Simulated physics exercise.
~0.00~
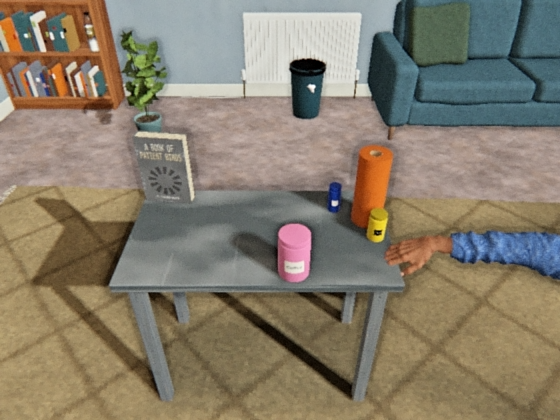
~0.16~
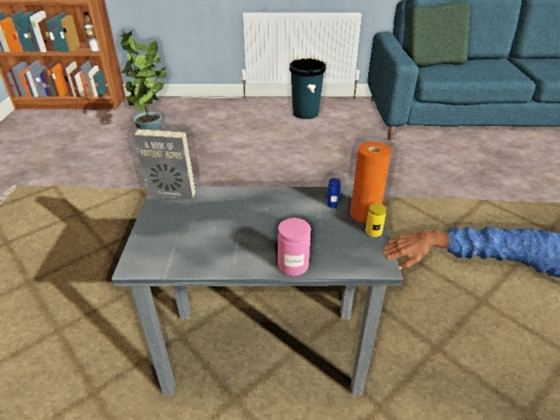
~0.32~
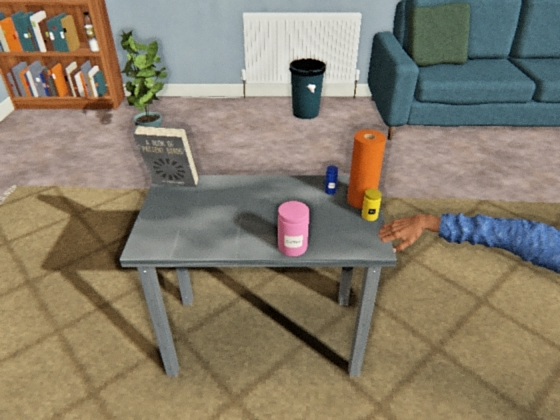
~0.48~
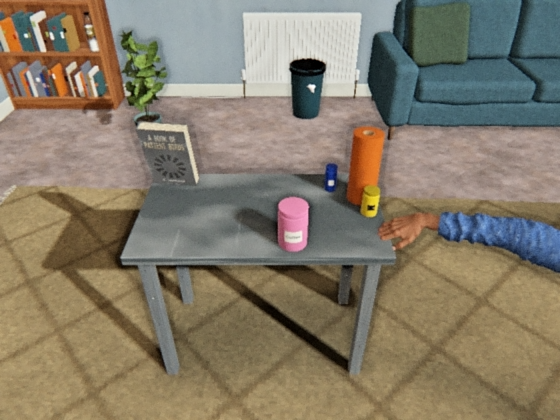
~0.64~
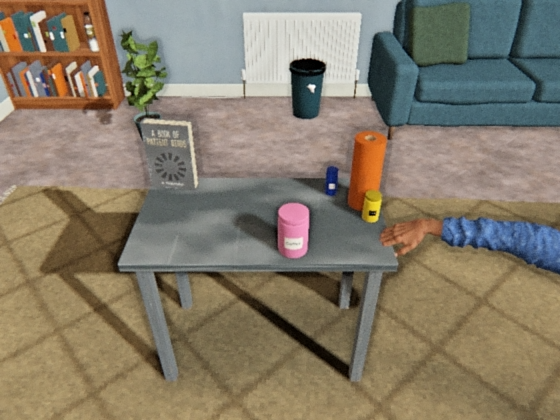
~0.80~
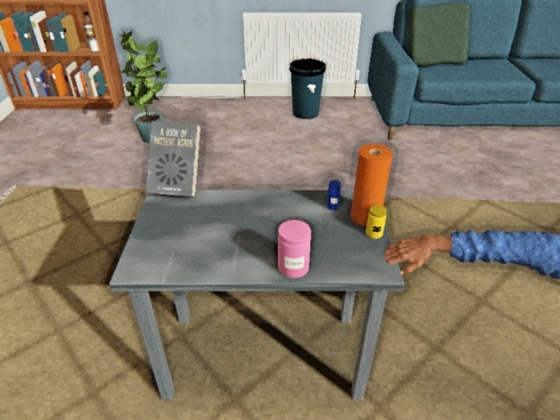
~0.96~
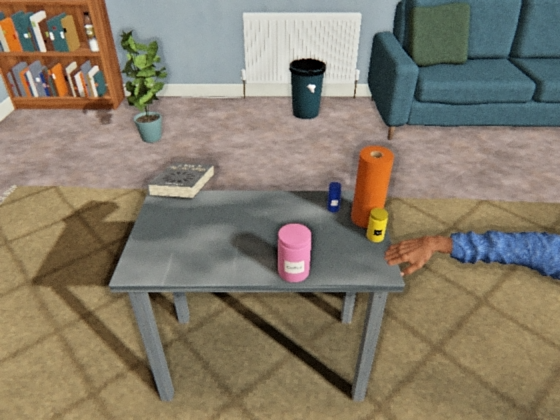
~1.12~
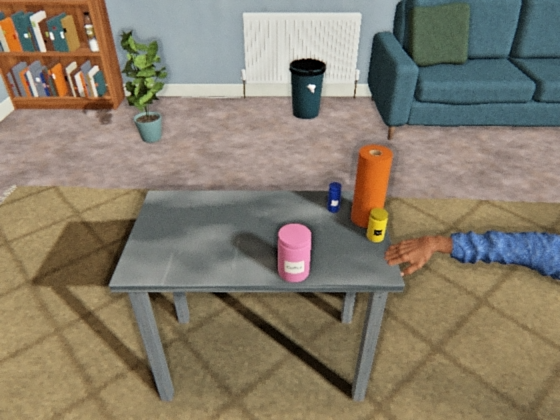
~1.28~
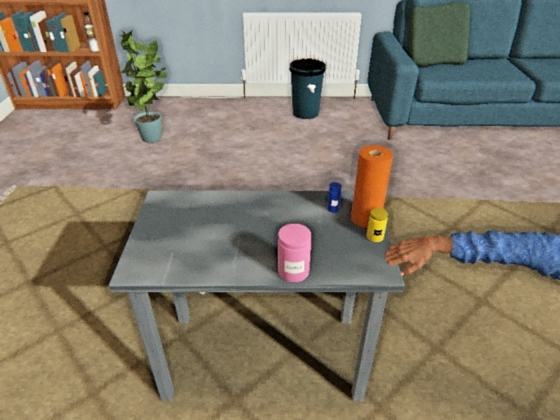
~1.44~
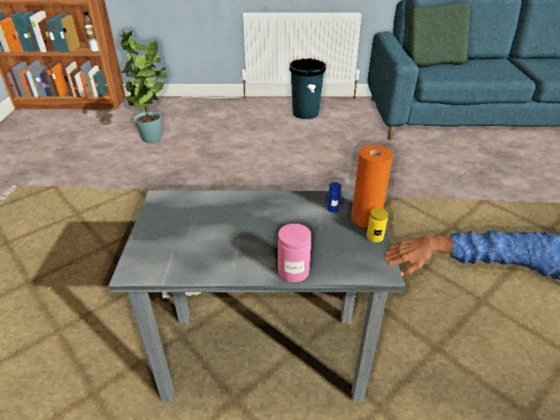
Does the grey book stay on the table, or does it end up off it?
It ends up off the table. The book tips over at the back edge as the table comes back, drops from view, and is last seen below the tabletop.
